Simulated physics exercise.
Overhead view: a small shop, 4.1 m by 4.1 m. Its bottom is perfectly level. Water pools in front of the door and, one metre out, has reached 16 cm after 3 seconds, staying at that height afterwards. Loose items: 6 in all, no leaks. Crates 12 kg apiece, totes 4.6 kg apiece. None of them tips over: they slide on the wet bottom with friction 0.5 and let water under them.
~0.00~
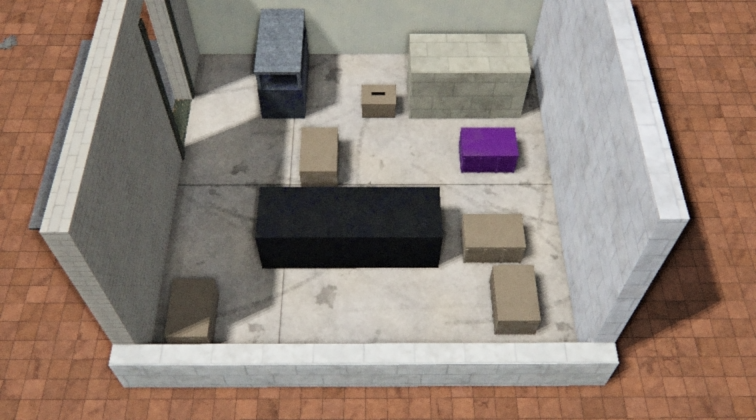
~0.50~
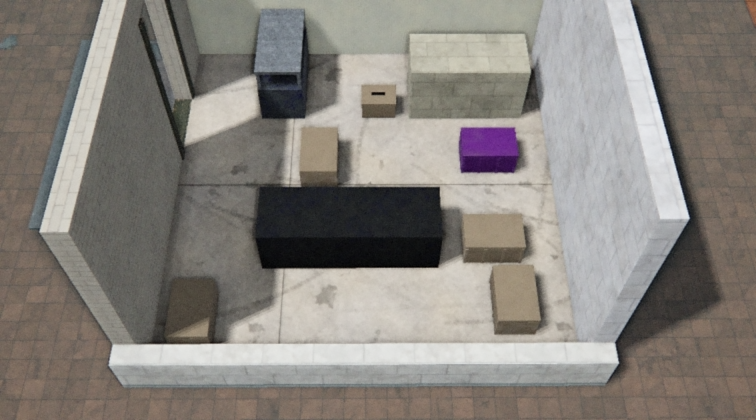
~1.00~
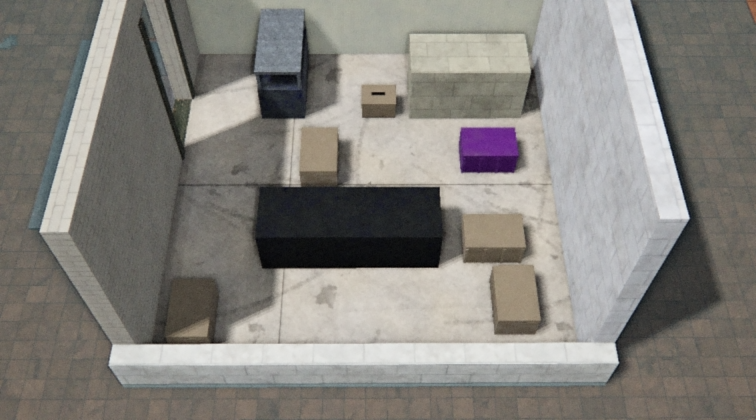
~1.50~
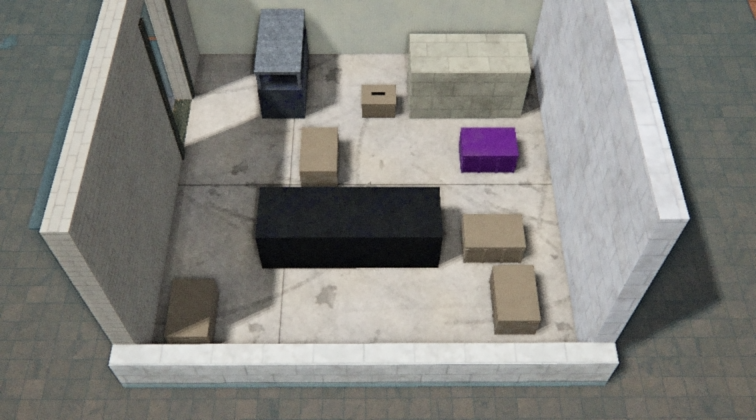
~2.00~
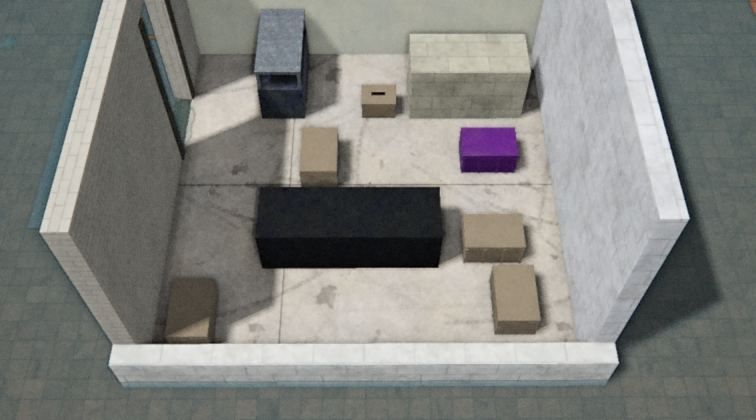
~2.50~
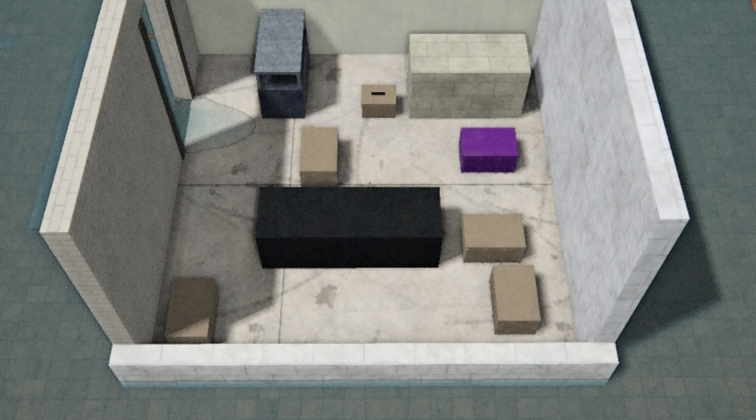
Water spread over the reddish paving around a small open-topped shop, turning it dull grey-green, then a shallow patch crept in through the left doorway while the purple crate and tan boxes stayed still.
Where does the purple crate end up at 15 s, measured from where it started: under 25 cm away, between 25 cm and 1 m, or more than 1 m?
It gets shunted a bit.
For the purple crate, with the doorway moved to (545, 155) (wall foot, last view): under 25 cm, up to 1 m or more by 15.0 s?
Purple crate: Long trip.
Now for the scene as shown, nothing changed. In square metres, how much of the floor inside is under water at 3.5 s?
Somewhere around 2.0 m2, roughly.
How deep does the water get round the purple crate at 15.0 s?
Depth: About 7 cm.
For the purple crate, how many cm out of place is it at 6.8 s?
About 0 cm by then.
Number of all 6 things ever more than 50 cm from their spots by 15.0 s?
All told, that gives 5.
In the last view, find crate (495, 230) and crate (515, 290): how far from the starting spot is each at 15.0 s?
Net displacement, in order: 60 cm; 120 cm.
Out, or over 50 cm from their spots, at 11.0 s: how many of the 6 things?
The count is 1.
After 3.5 s the purple crate is near (489, 141), 0.0 m from its start, aground; 0 afloat.
After 6.8 s the purple crate is near (489, 141), 0.0 m from its start, aground; 0 afloat.
After 11.0 s the purple crate is near (525, 128), 0.4 m from its start, afloat; 2 afloat.
After 15.0 s the purple crate is near (522, 112), 0.6 m from its start, afloat; 6 afloat.
